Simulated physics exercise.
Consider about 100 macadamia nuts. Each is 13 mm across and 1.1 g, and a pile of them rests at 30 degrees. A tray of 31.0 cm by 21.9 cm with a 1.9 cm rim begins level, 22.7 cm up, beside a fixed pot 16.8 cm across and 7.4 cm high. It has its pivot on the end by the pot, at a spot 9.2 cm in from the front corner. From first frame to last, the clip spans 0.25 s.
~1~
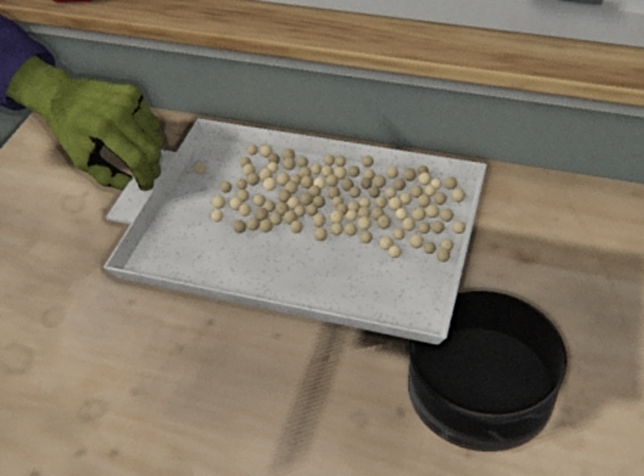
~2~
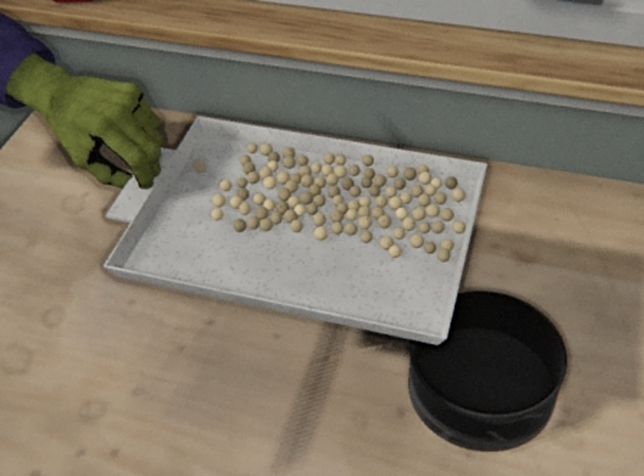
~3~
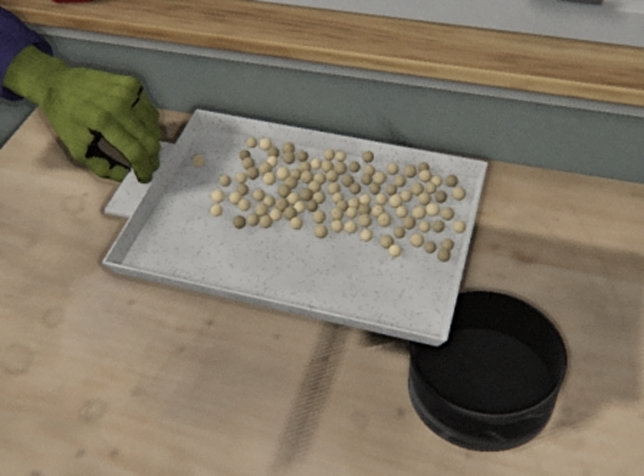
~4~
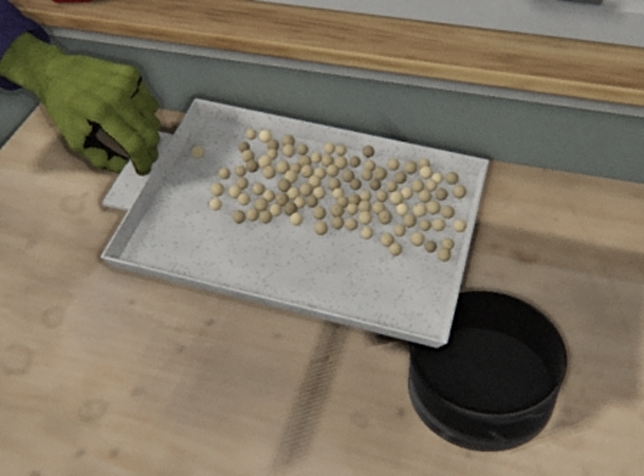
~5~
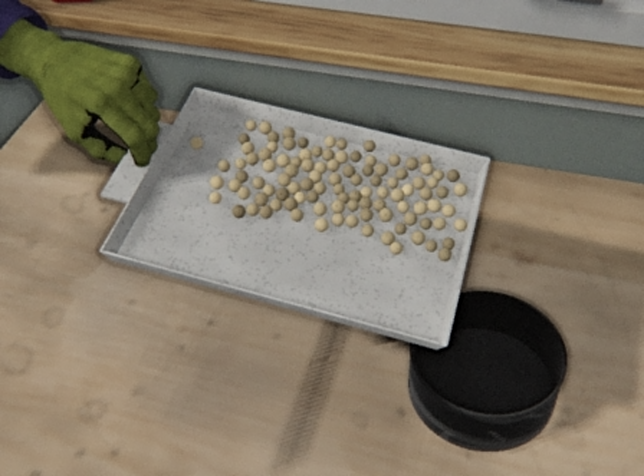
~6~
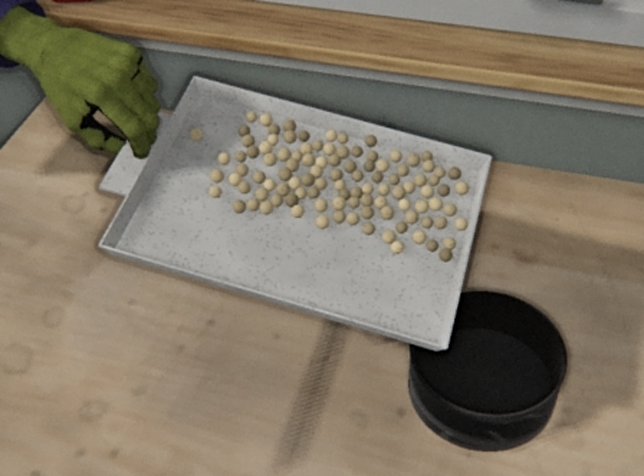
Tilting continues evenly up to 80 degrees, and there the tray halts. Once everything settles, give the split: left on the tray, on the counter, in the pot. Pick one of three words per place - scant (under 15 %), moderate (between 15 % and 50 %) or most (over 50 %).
My call is tray: Scant, counter: Most, pot: Scant.
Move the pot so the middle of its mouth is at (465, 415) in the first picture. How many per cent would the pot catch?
I'd put it at around 90 per cent.
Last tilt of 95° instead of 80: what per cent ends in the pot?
That would be around 5 percent.
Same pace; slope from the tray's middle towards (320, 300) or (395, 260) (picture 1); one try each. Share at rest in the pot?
Around 0 % for the first direction, around 55 % for the second.
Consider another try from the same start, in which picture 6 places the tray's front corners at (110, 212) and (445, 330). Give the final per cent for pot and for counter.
Per cent by place - pot 75, counter 25.
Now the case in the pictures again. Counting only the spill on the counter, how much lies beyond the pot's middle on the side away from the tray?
Share: Around 60 %.
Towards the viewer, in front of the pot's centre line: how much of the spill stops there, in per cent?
Some 100 per cent.
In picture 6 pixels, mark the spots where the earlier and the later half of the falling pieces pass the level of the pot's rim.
Roughly (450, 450) to start, and after that (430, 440).
Then, 0.57 s after the last picture, tilt 44 degrees; the tray holds 95 %, the pot 0 %.
Then, 0.94 s after the last picture, tilt 65 degrees; the tray holds 80 %, the pot 0 %.
Then, 1.41 s after the last picture, tilt 80 degrees; the tray holds 10 %, the pot 5 %.
In the end, tray 0 %, counter 95 %, pot 5 %.
